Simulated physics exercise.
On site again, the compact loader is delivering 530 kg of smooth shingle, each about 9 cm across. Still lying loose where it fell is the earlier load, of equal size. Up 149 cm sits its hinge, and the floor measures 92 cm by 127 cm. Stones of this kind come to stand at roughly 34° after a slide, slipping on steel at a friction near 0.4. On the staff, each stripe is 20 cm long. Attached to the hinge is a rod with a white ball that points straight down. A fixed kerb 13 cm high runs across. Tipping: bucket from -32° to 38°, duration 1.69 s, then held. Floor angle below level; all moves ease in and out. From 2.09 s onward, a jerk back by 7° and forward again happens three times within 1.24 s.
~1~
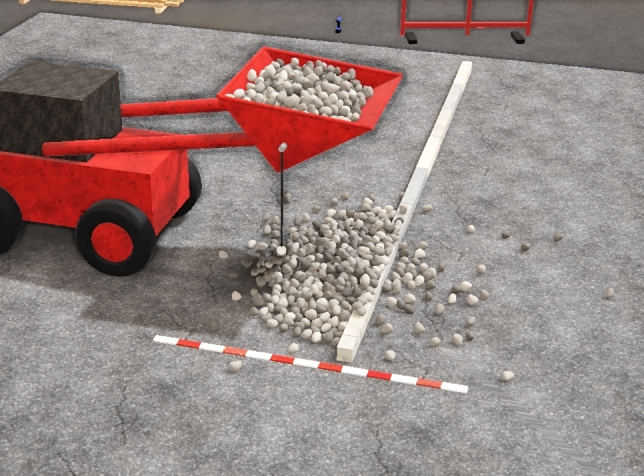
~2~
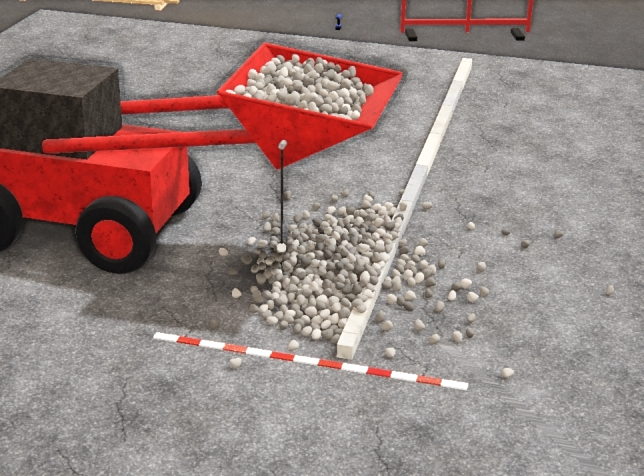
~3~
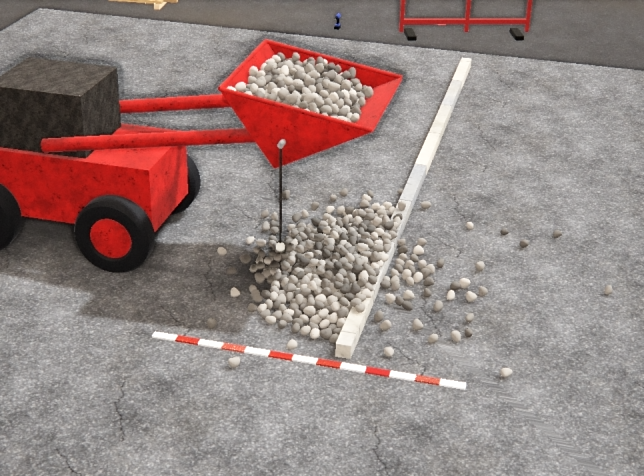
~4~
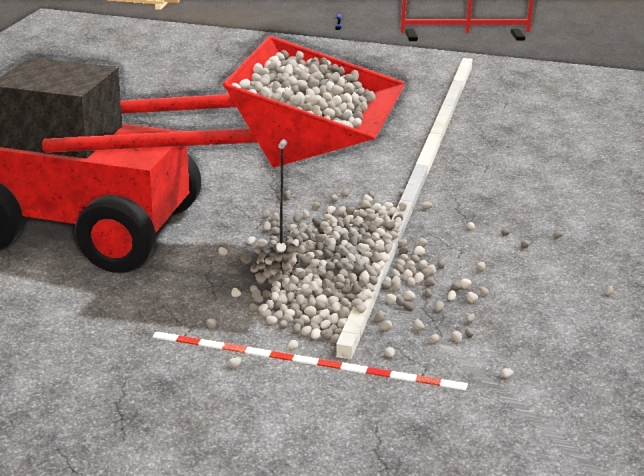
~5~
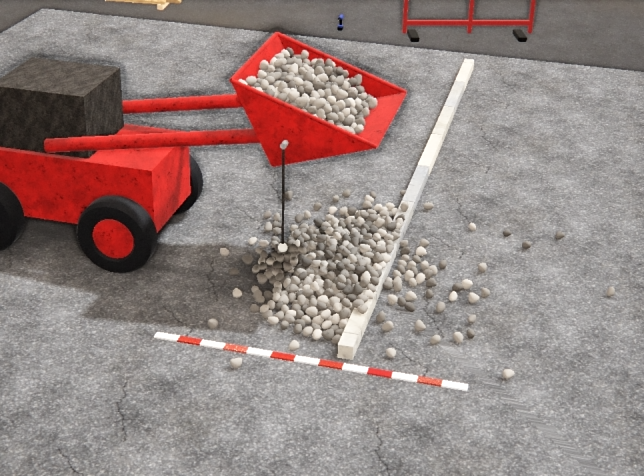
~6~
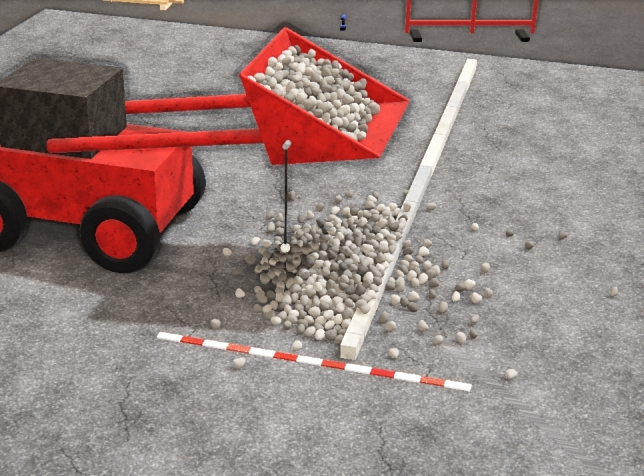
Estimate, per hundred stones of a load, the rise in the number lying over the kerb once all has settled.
Roughly 97 more per hundred.
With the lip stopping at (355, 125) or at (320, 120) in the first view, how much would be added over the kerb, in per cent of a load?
First place about 90 %, second about 50 %.
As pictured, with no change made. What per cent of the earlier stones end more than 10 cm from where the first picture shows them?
Near 5 per cent, I reckon.
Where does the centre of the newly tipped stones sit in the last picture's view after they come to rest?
In the last view, somewhere near (446, 277).
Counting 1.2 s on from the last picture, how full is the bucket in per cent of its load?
30 %.
Then, 0.7 s after the last picture the floor is at 27°; in per cent of one load, 95 in the bucket, 97 on this side of the kerb, 9 over the kerb; the foremost stones are at (521, 287).
Then, 1.2 s after the last picture the floor is at 38°; in per cent of one load, 28 in the bucket, 113 on this side of the kerb, 59 over the kerb; the foremost stones are at (521, 287).
Then, 3.2 s after the last picture the floor is at 38°; in per cent of one load, 0 in the bucket, 95 on this side of the kerb, 105 over the kerb; the foremost stones are at (632, 283).
Then, 6.0 s after the last picture the floor is at 38°; in per cent of one load, 0 in the bucket, 95 on this side of the kerb, 105 over the kerb; the foremost stones are at (632, 283). Net gain over the kerb, 97.
